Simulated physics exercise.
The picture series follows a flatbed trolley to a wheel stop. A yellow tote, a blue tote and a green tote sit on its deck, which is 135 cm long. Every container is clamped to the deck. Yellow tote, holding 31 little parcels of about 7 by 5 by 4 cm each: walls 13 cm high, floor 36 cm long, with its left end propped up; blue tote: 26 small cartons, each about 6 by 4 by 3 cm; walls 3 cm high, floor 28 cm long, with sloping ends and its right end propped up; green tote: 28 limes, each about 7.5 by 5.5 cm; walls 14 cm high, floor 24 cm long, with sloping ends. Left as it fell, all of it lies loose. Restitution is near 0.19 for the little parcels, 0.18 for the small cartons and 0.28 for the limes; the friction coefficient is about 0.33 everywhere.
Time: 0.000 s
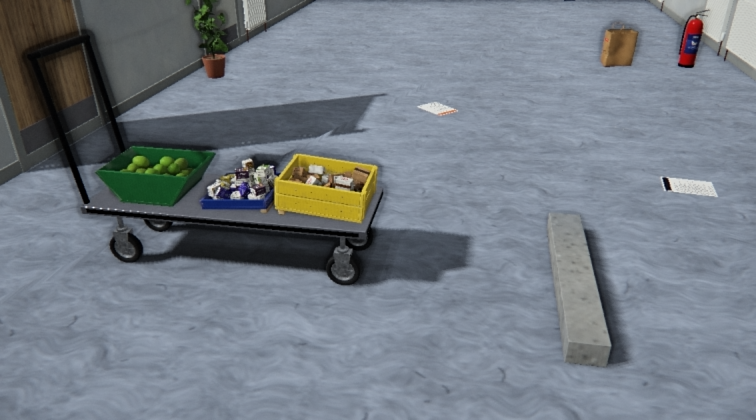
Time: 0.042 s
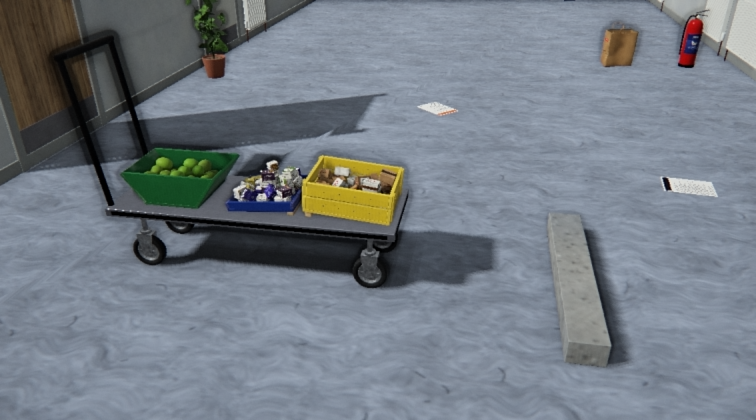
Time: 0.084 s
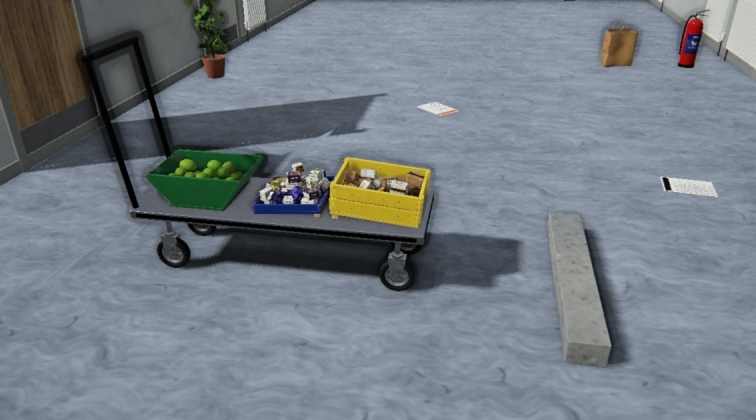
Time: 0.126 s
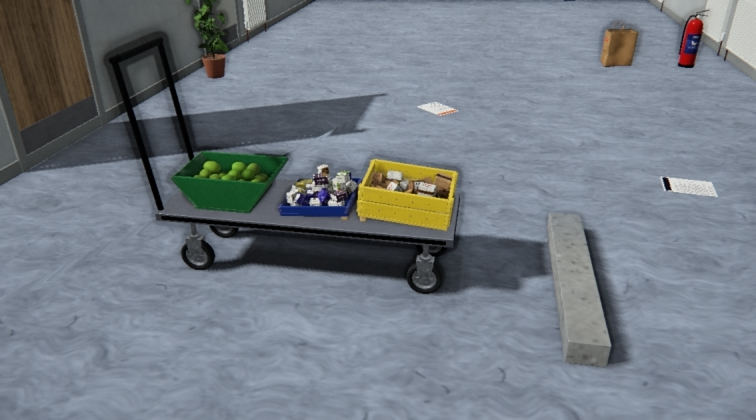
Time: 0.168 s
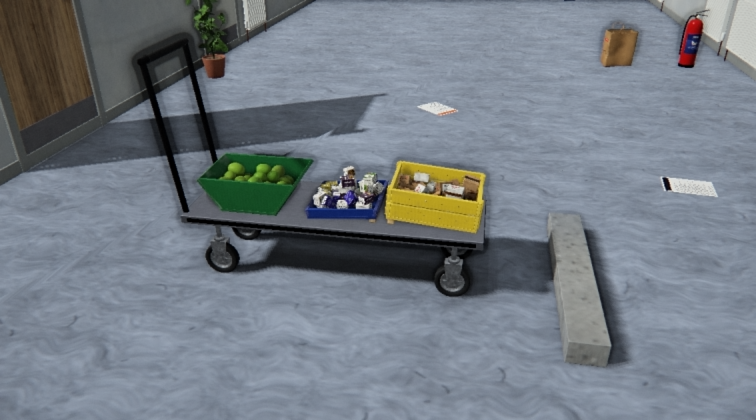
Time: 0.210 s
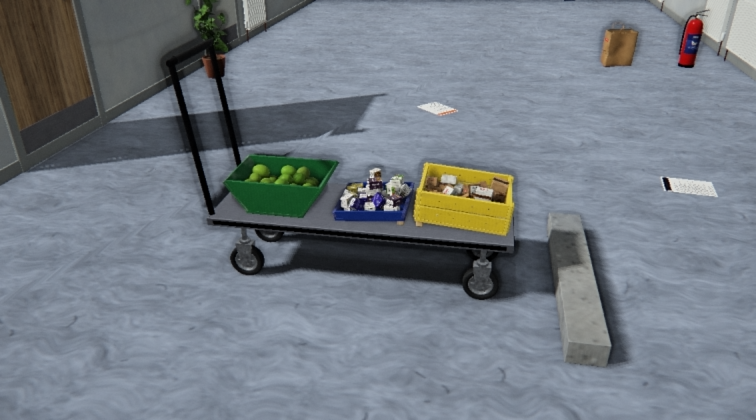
To begin with, a flatbed trolley carrying a green tote of round green items, a blue tote of small cartons and a yellow tote of little parcels stands left of a concrete wheel stop. The trolley rolls steadily right, narrowing the gap until its front is close beside the block, everything still inside.
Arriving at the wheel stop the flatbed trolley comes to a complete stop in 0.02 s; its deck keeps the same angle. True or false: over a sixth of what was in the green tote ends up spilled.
True.
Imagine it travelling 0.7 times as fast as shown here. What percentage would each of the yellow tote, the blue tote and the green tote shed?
In that case the yellow tote sheds 0 per cent, the blue tote 30 per cent and the green tote 10 per cent.
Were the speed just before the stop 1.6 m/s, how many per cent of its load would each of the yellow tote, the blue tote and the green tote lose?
In that case the yellow tote sheds 0 per cent of its load, the blue tote 20 per cent, and the green tote 0 per cent.
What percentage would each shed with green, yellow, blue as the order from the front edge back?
With that order the yellow tote sheds 0 per cent of its load, the blue tote 30 per cent, and the green tote 30 per cent.
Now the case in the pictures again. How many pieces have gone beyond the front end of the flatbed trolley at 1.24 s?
Some 1 pieces.
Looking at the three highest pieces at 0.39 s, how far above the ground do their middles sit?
Their middles average near 58 cm high.
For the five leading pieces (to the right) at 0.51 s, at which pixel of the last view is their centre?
Around (563, 201) in pixels.
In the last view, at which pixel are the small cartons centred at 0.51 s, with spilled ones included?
Centre: About (447, 205) px.
After 0.29 s, contact.
After 0.39 s, the yellow tote has all 31, the blue tote is down by 7 of 26 and the green tote has all 28.
After 0.51 s, the yellow tote has all 31, the blue tote is down by 7 of 26 and the green tote is down by 6 of 28.
After 0.74 s, the yellow tote is down by 1 of 31, the blue tote is down by 7 of 26 and the green tote is down by 9 of 28.
Final count (at 1.24 s), the yellow tote is down by 1 of 31, the blue tote is down by 7 of 26 and the green tote is down by 9 of 28. Asked share, 9 of 28, 32 per cent.
